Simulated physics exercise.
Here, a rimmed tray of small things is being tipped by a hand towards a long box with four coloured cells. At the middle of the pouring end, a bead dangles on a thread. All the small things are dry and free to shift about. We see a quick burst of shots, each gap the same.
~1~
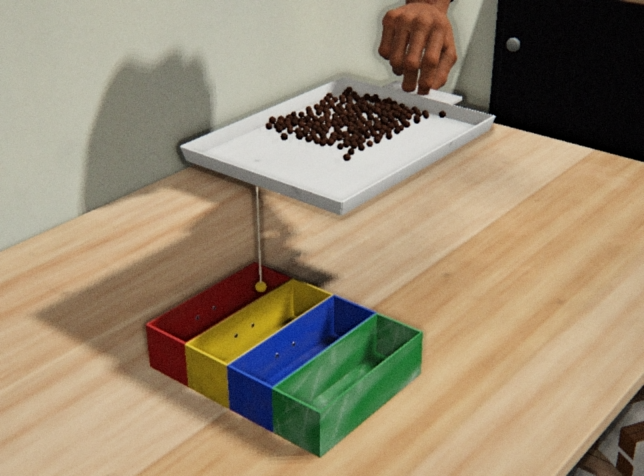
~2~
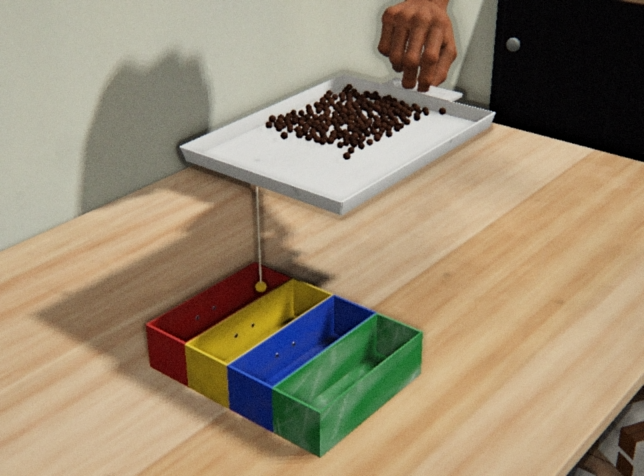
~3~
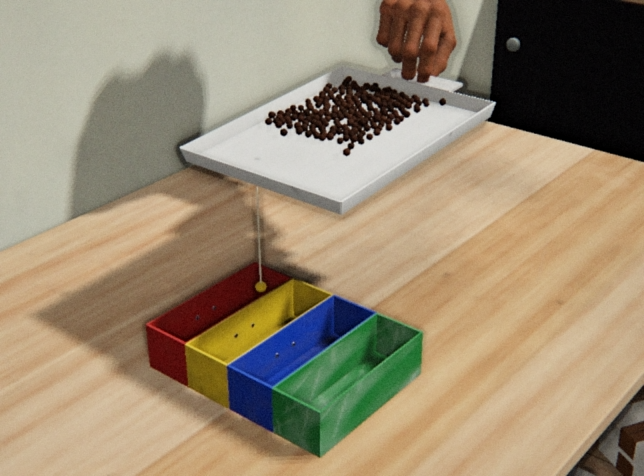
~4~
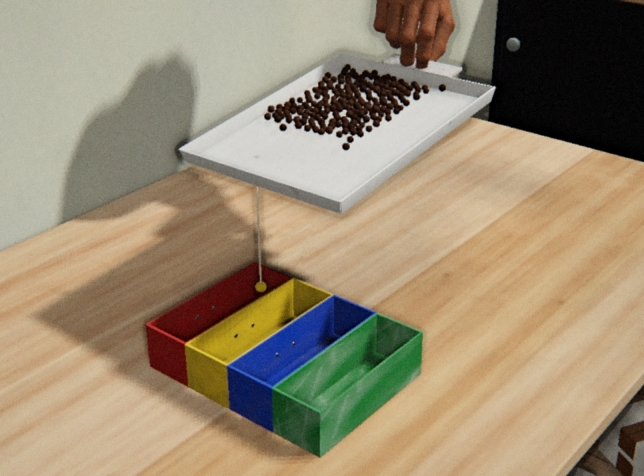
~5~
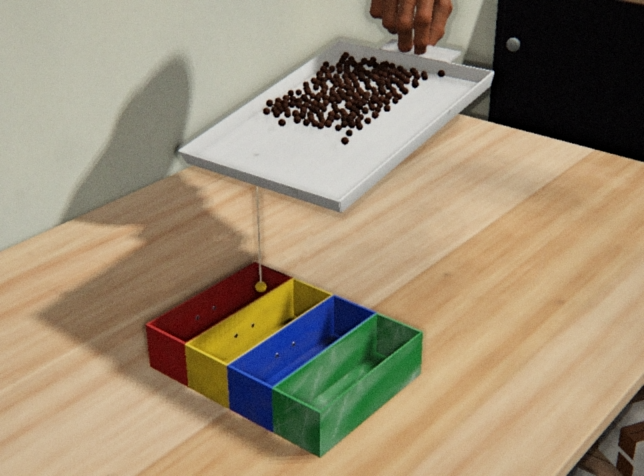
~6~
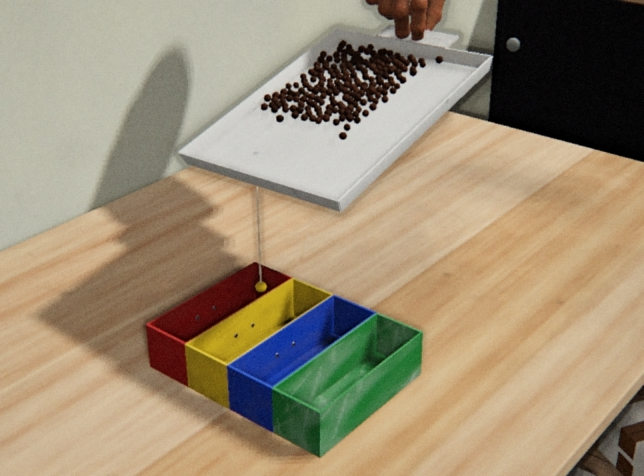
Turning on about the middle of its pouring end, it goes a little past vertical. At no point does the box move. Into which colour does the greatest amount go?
The greatest amount goes into red.
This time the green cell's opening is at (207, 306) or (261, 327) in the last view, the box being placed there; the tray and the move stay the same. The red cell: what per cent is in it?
You'd get 0 in a hundred the first time and 10 in a hundred the second.
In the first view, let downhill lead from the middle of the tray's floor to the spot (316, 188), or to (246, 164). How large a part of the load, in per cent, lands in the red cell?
I'd say roughly 0 percent with the first slope, 20 percent with the other.
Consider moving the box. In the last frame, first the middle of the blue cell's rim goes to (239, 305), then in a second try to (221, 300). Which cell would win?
The first time it is the yellow one; the second time it is the cell in yellow.
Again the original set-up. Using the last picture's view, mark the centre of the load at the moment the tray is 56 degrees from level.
About (220, 162).
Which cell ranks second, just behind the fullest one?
Number two is yellow.
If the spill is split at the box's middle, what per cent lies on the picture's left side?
Left share: Some 100 per cent.
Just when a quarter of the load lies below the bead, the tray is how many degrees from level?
Roughly 70 degrees of tilt.
Just after the last frame, tray tipped steeply; the larger part on the tray; about a tenth in the red cell; just a few in the yellow cell; roughly a quarter falling or outside the box.
A moment on, tray tipped right over; roughly two thirds on the tray; about a tenth in the red cell; just a few in the yellow cell; roughly a quarter falling or outside the box.
Further on, tray tipped past a quarter turn; roughly a third in the red cell; about a tenth in the yellow cell; just a few in the blue cell; roughly half falling or outside the box.
When it is over, tray tipped past a quarter turn; roughly a third in the red cell; about a tenth in the yellow cell; just a few in the blue cell; not one in the green cell; roughly half outside the box.
